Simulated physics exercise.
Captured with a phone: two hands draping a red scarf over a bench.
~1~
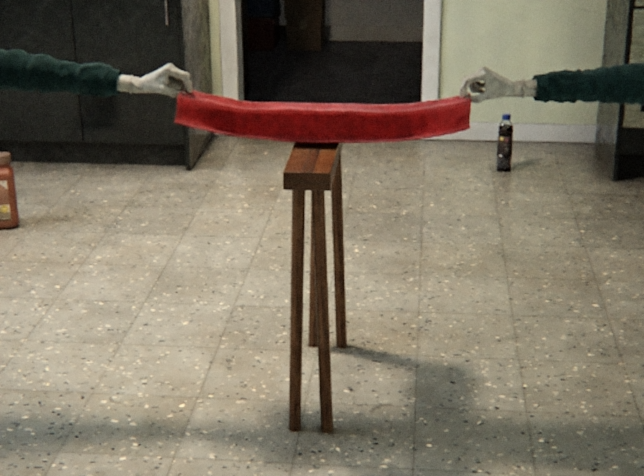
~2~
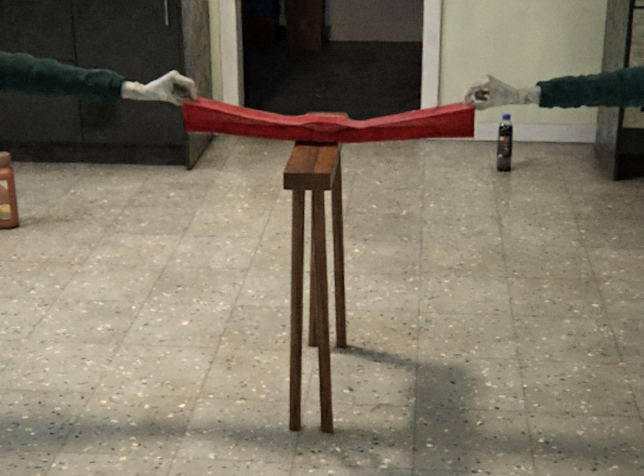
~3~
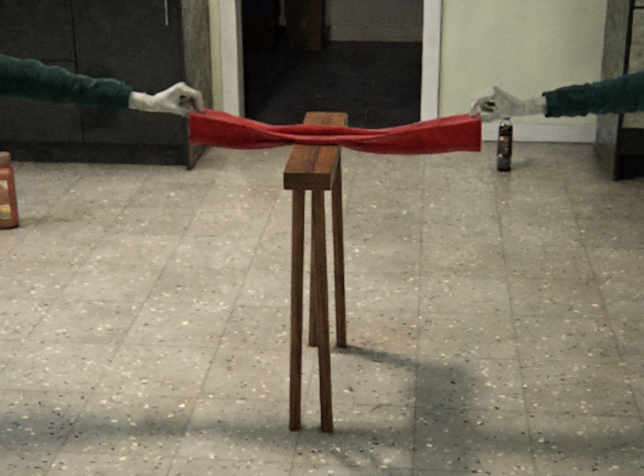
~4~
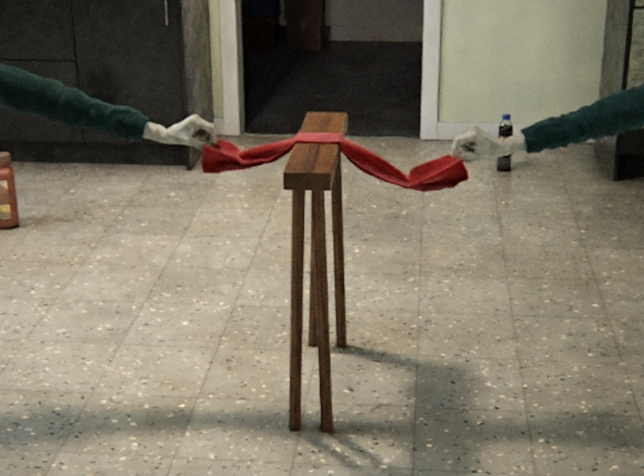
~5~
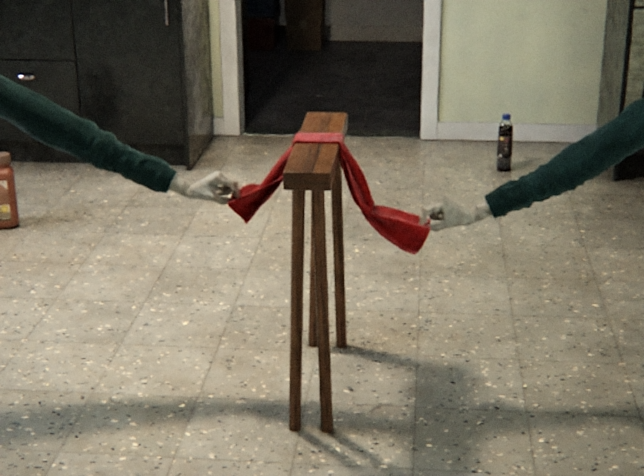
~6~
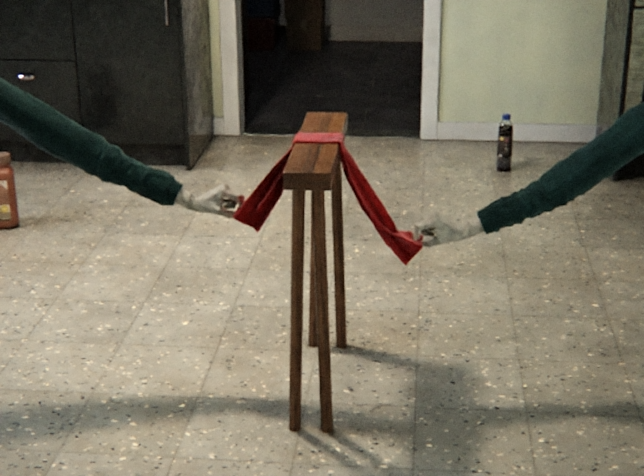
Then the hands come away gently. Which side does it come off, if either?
It does not come off.
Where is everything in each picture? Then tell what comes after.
In the first picture, left end (179, 124); right end (465, 130); top of the bench (307, 177).
In the second picture, left end (189, 131); right end (469, 137).
In the third picture, left end (194, 144); right end (476, 152); top of the bench (307, 177).
In the fourth picture, left end (208, 173); right end (460, 183).
In the fifth picture, left end (250, 221); right end (410, 253).
In the sixth picture, left end (260, 228); right end (402, 262); both sides about alike.
Then, 0.60 s later than the last view, scarf hanging on both sides, left end near (323, 232), right end near (291, 263).
Then, 1.36 s later than the last view, scarf hanging on both sides, left end near (319, 233), right end near (335, 274).
Finally, scarf hanging on both sides, left end near (292, 235), right end near (328, 273). The red scarf keeps its place.
